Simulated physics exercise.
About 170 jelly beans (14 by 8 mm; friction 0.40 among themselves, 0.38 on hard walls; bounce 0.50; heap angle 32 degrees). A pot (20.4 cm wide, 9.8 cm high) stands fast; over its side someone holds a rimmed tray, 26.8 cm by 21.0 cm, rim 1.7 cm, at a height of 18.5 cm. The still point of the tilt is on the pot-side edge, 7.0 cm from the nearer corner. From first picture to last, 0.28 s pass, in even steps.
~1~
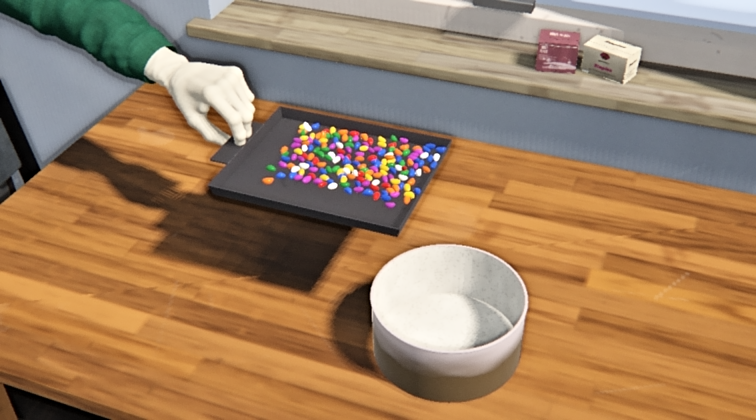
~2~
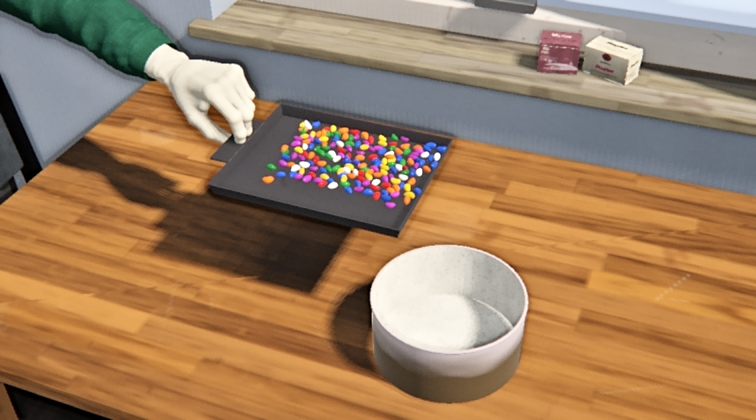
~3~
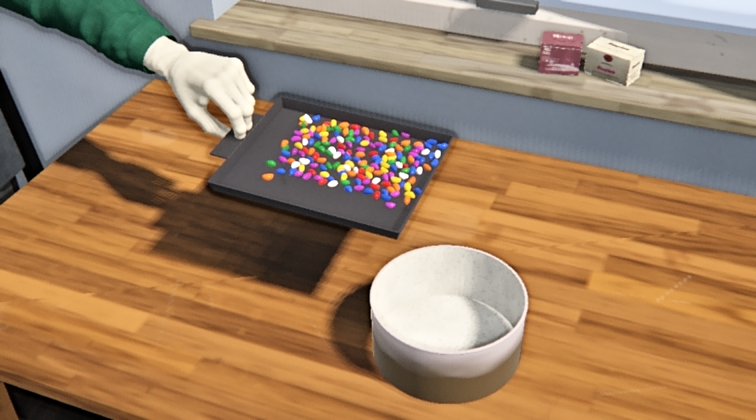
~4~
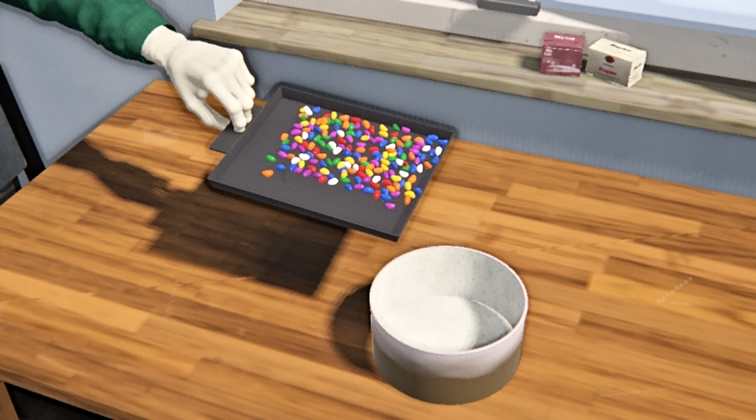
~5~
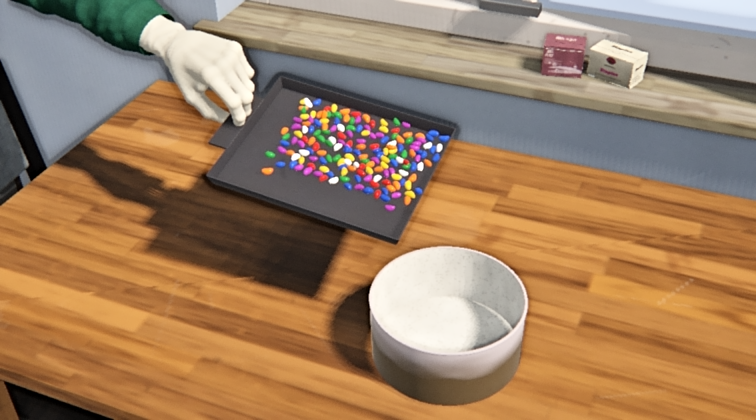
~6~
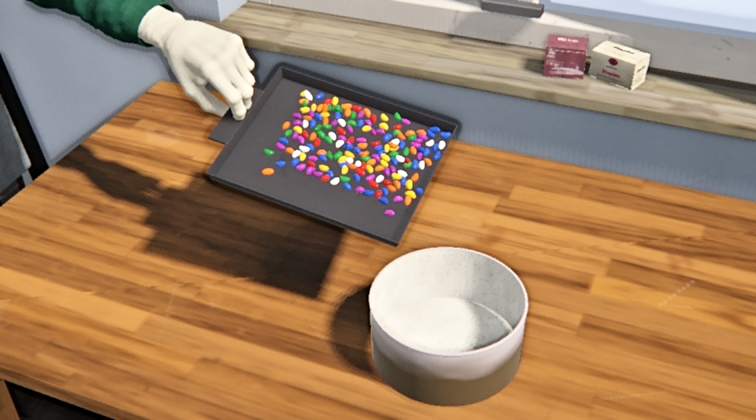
A white-gloved hand slowly tilts a dark tray of colourful beans toward a round pot.
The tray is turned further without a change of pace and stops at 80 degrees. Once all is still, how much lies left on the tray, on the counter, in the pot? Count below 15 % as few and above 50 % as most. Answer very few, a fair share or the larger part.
Tray very few, counter a fair share, pot the larger part.
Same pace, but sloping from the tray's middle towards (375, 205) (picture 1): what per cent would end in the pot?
Some 100 per cent.
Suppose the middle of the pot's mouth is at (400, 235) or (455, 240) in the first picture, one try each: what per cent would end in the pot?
About 35 and 0 per cent.
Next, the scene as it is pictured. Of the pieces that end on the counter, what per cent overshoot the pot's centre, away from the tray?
Some 0 per cent.
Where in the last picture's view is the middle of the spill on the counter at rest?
Near (321, 354).
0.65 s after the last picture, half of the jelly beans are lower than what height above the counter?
About 16 cm.
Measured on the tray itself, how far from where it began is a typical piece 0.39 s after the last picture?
About 10 cm.
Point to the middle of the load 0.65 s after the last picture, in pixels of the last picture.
Around (378, 242).
Then, 0.39 s after the last picture, tilt 47 degrees; the tray holds 100 %, the pot 0 %.
Then, 0.65 s after the last picture, tilt 68 degrees; the tray holds 70 %, the pot 15 %.
Then, 1.02 s after the last picture, tilt 80 degrees; the tray holds 20 %, the pot 50 %.
In the end, tray 5 %, counter 30 %, pot 65 %.
